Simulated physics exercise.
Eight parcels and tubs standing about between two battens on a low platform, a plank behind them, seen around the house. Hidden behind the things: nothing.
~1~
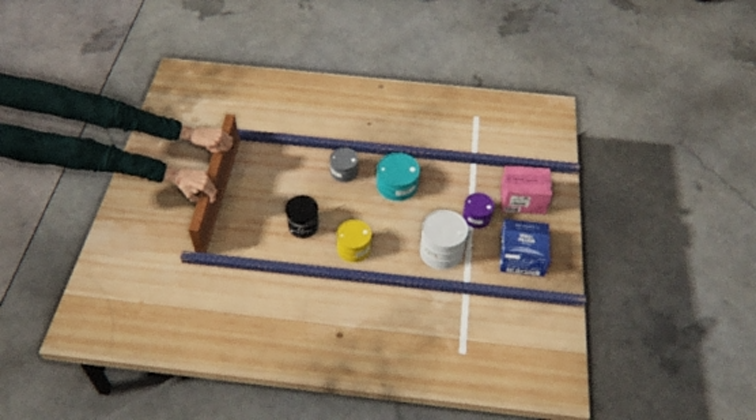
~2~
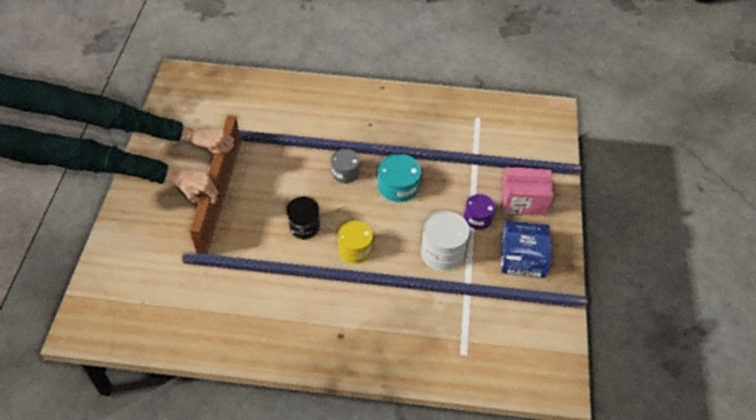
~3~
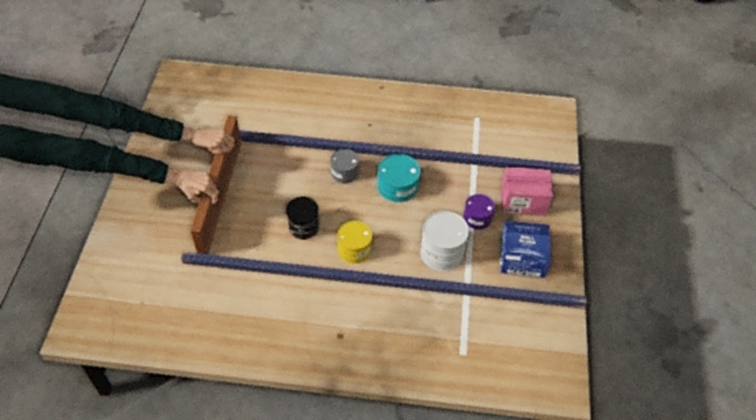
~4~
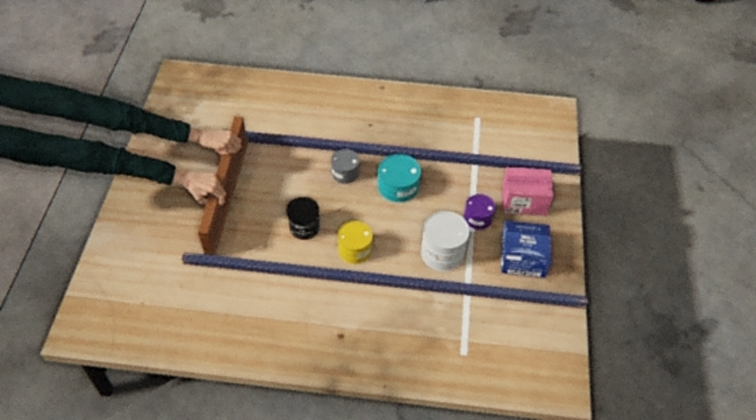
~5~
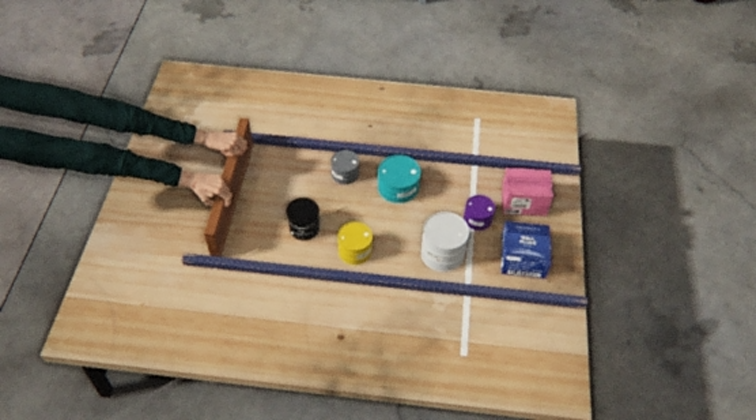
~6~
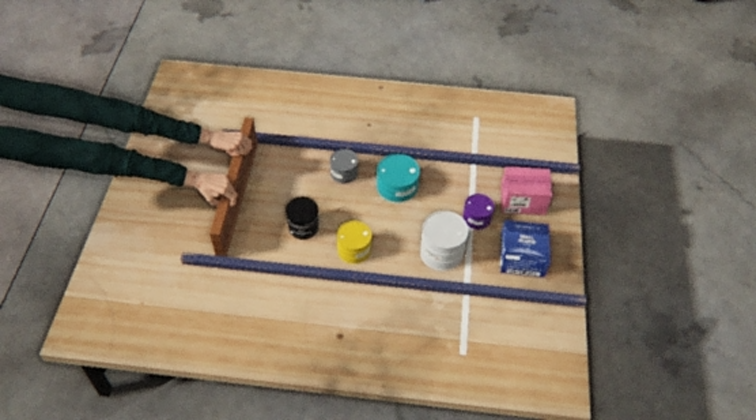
Two hands slide an upright wooden plank slightly right toward the standing tubs and parcels.
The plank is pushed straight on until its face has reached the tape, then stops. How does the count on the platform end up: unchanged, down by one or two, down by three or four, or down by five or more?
It ends unchanged.
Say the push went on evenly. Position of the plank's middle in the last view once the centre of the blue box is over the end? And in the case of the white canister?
I'd put it close to (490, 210), and close to (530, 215) for the other one.
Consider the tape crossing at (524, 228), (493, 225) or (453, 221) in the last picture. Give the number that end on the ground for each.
Tallies in the order given: 2, 1, 0.
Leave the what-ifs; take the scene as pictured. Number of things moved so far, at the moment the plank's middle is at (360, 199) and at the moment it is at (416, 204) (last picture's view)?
Tally: 4; 6.
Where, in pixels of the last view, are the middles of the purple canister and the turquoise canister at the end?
The first ends close to (509, 224), the second close to (514, 195).
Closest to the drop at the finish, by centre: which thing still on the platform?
It's the blue box that is foremost.
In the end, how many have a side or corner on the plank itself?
That makes 3.
A little later, none off yet; blue box at rest near (525, 249); pink parcel at rest near (526, 191); purple canister at rest near (478, 212).
When it is over, the number that fall off is zero.
